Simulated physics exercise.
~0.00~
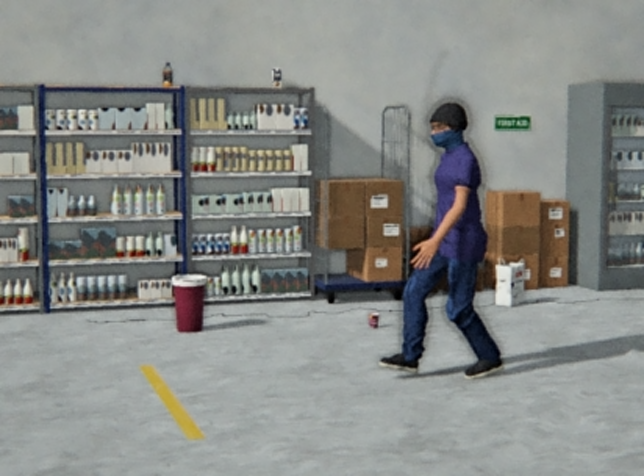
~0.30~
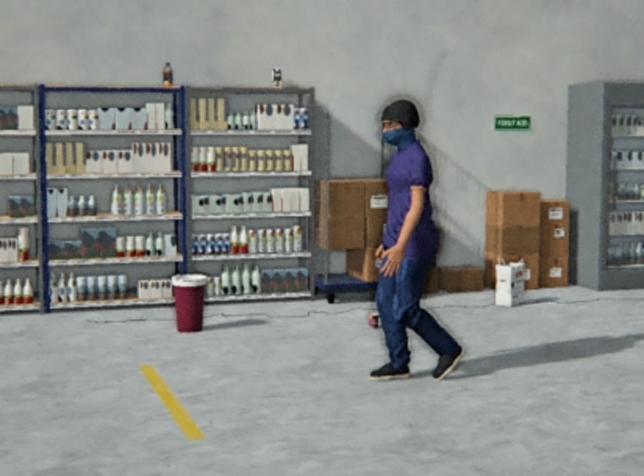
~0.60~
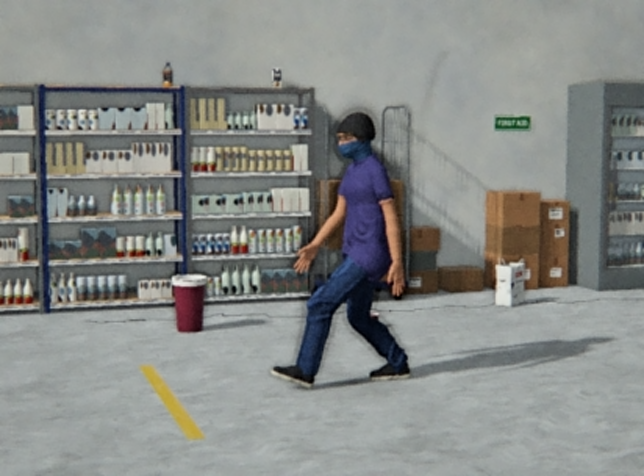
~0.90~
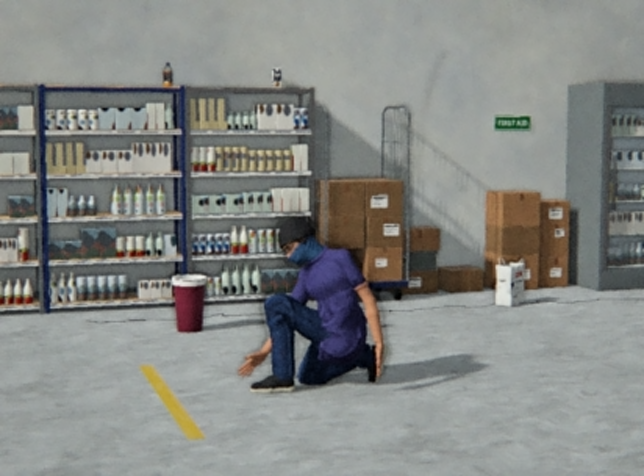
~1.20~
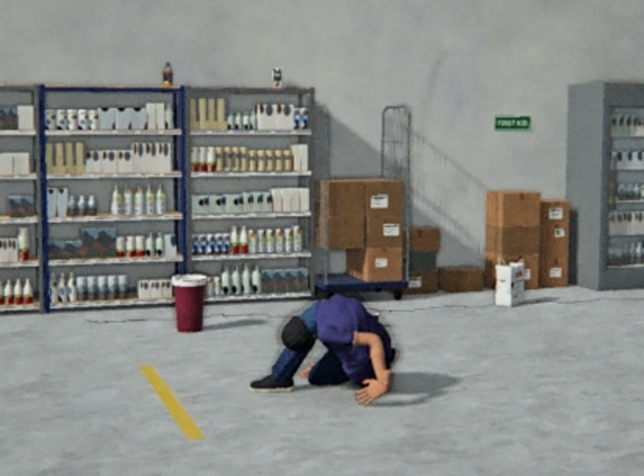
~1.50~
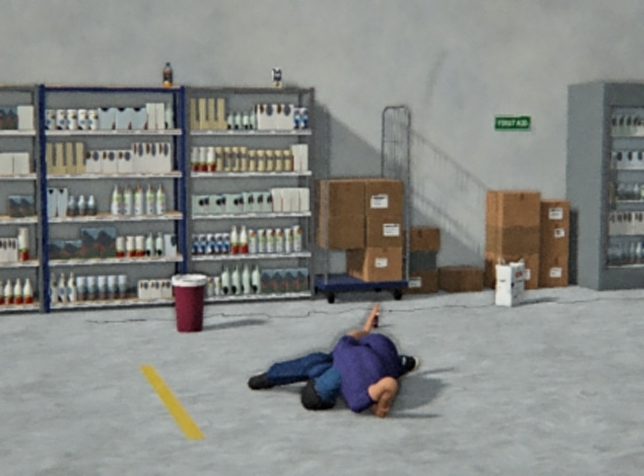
The clip shows a person in a dark cap, face covering and purple shirt walking left through a storage area toward a strip of yellow tape, then dropping to their knees, folding forward and ending sprawled on the floor, short of the tape.
